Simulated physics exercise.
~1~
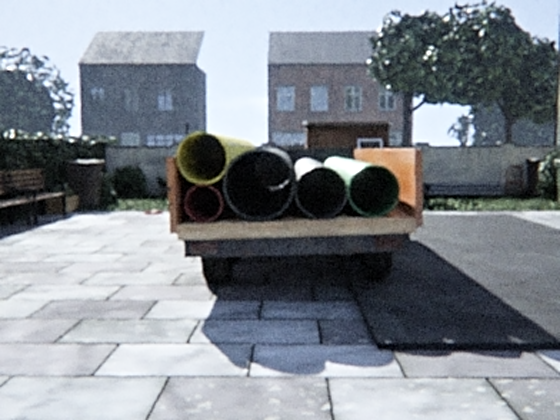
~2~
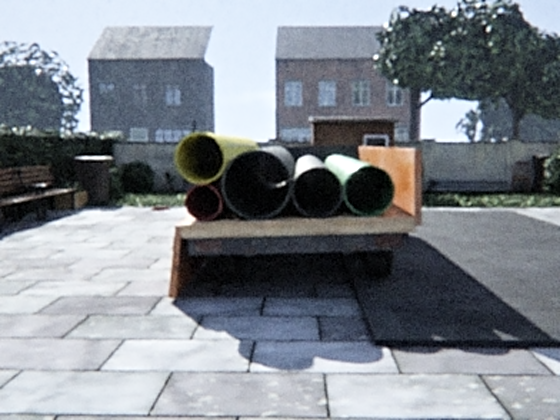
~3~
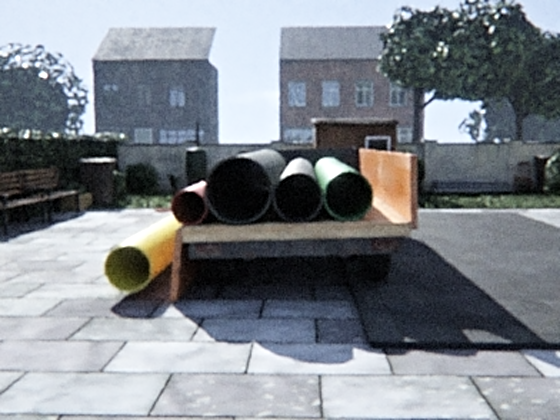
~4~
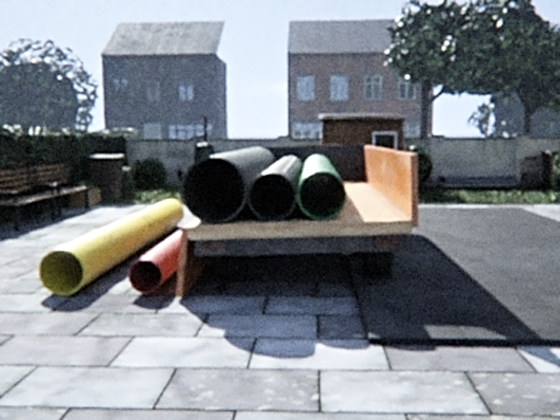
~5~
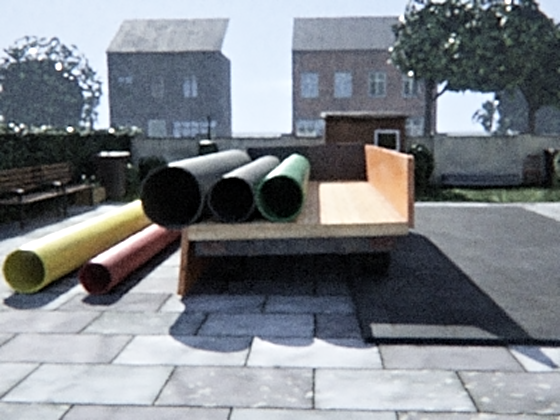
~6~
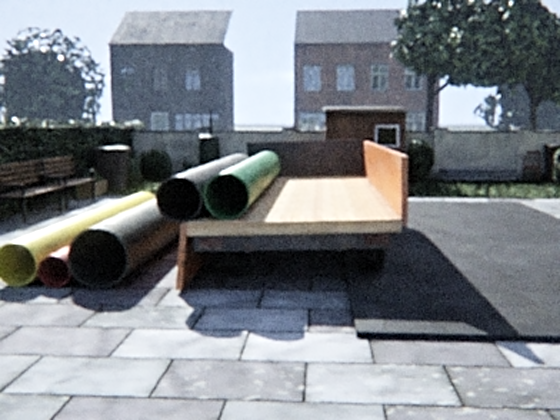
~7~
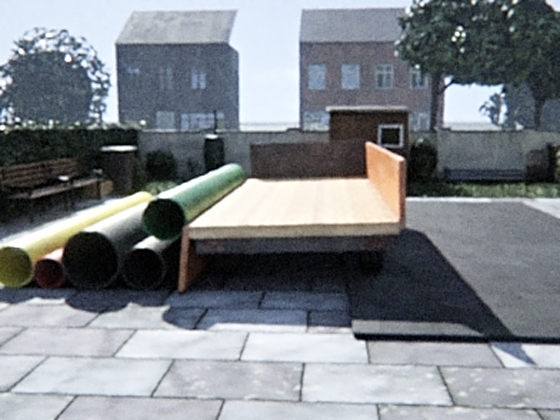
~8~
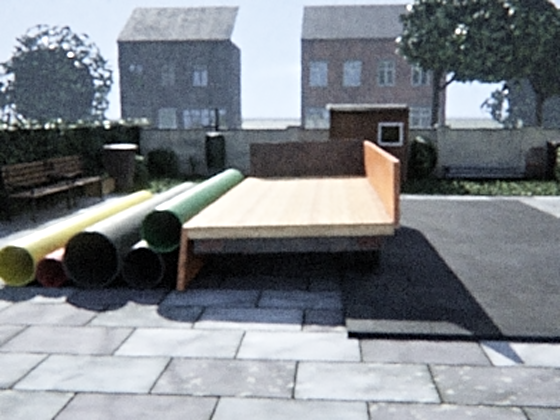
A flatbed trailer's left side drops and all five pipes roll off onto the paving.
